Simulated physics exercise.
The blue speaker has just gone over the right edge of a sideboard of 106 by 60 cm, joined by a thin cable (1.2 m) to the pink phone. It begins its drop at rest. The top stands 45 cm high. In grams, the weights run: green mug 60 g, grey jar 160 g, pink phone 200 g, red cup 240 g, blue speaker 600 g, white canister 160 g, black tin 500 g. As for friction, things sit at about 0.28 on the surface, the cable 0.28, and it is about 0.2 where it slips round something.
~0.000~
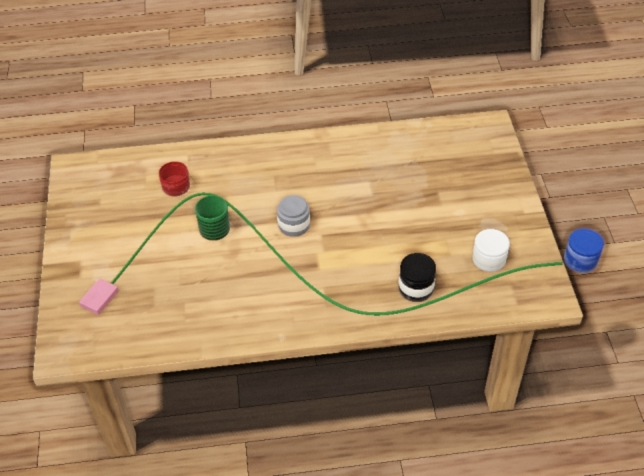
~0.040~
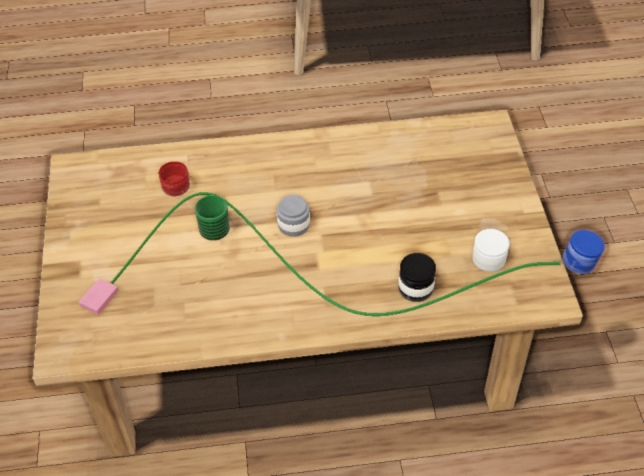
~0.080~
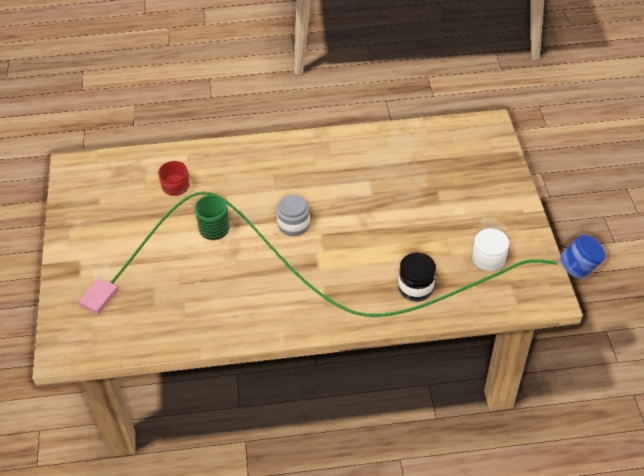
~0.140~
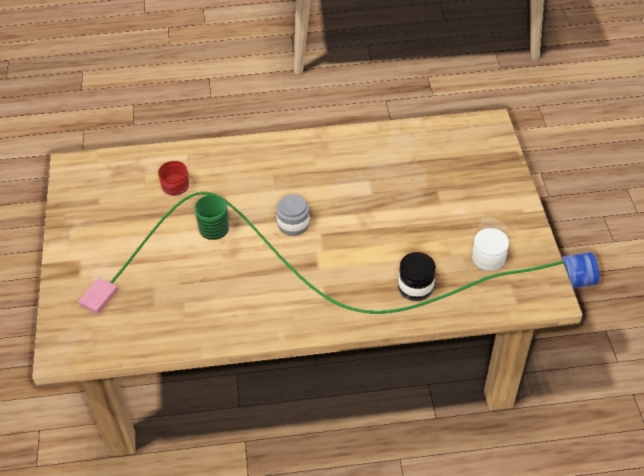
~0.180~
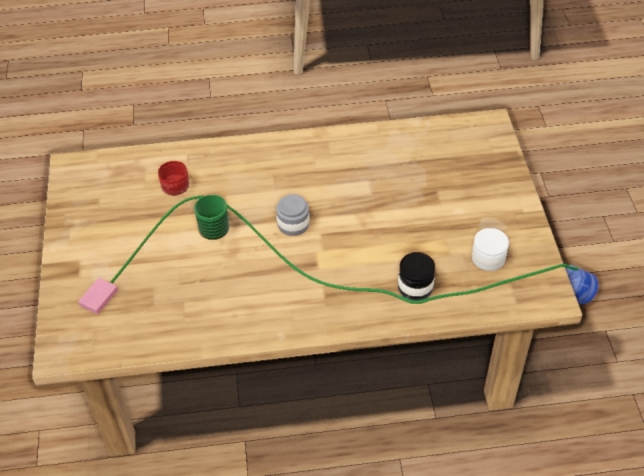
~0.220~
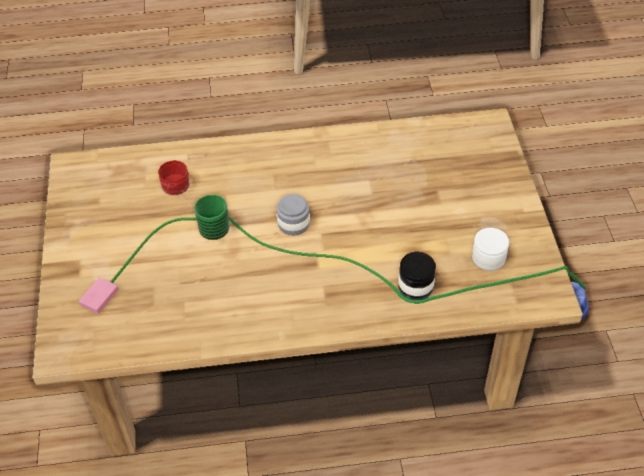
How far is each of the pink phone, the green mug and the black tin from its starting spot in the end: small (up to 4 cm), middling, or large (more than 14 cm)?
The pink phone ends a large distance away, the green mug ends a large distance away, the black tin ends only a small distance away.
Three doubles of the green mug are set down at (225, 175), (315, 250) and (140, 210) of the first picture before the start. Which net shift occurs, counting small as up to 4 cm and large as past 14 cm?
Result, in order: Minor / minor / minor.
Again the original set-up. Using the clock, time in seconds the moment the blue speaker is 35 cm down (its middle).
Estimate: About 0.34 s.
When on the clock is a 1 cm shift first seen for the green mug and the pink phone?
Green mug: 0.26 s; pink phone: 0.32 s.
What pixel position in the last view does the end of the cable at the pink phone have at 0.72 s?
Somewhere around (231, 277) in the final picture.
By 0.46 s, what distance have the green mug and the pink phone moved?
Measured: Green mug at 40 cm, pink phone at 15 cm.
After 0.5 s, the cable's tail end at (161, 302); green mug on its side, 40 cm off its start, pink phone 13 cm off its start, blue speaker over the edge.
After 0.7 s, the cable's tail end at (231, 277); green mug over the edge, pink phone 29 cm off its start, blue speaker over the edge.
After 1.0 s, the cable's tail end at (238, 276); green mug over the edge, pink phone 31 cm off its start at (252, 280), blue speaker over the edge.
After 1.2 s, the cable's tail end at (238, 276); green mug over the edge, pink phone 31 cm off its start, blue speaker over the edge.
After 2.4 s, the cable's tail end at (238, 276); green mug over the edge, pink phone 31 cm off its start at (252, 280), black tin 0 cm off its start at (418, 264), blue speaker over the edge.
